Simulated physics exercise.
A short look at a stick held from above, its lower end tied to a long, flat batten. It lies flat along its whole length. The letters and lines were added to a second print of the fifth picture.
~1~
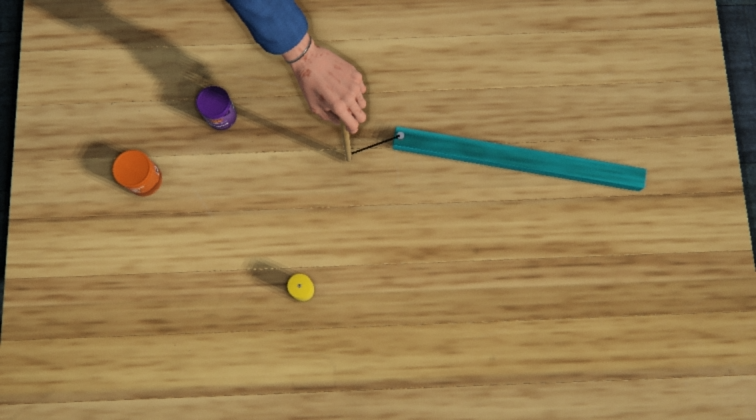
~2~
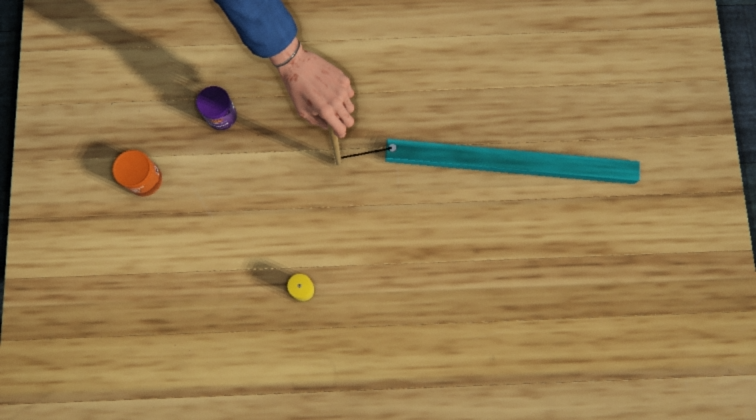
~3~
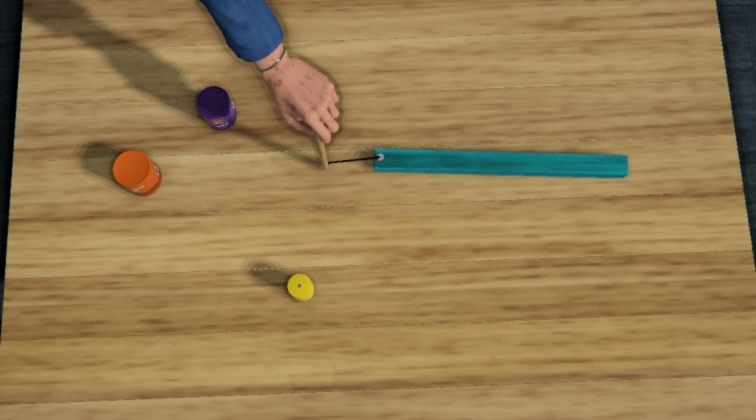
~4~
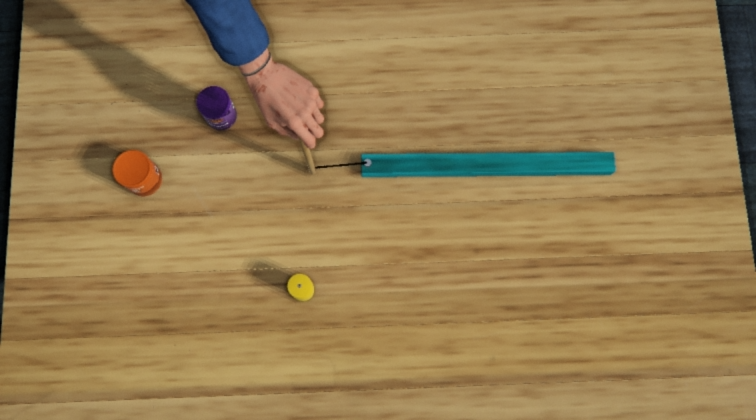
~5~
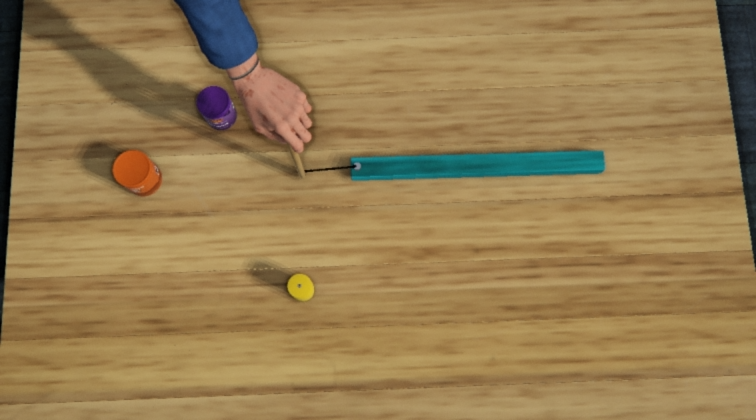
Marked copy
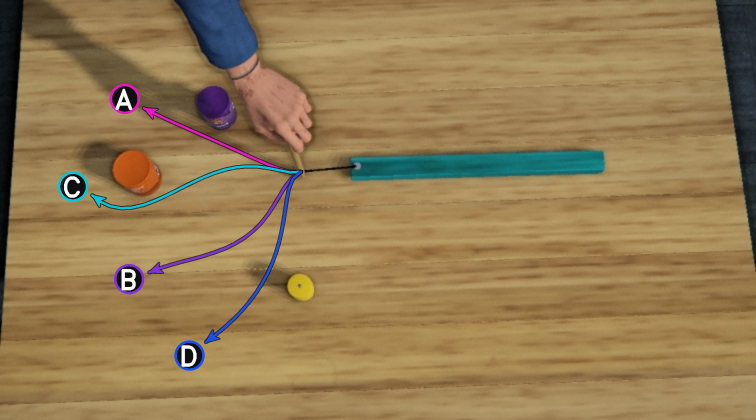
Turquoise batten sliding a short way left across a wooden table and turning slightly as a hand pulls it by a tied stick.
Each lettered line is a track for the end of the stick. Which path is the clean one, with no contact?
Take B.
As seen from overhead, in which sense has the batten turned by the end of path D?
Anticlockwise.
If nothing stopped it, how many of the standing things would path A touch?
One.
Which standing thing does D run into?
It meets the yellow candle.
On the marked copy, A from (301, 172) via (221, 143) to (144, 108); B from (301, 172) via (235, 244) to (149, 273); C from (301, 172) via (194, 182) to (92, 195); D from (301, 172) via (272, 264) to (206, 342).
With B. Early on, foot of the stick (262, 223), middle of the batten (433, 176).
Further on, foot of the stick (202, 257), middle of the batten (373, 199).
At the end, foot of the stick (145, 276), middle of the batten (318, 217); nothing has been touched.
As for the rest, A meets the purple jar; C meets the orange jar; D meets the yellow candle.
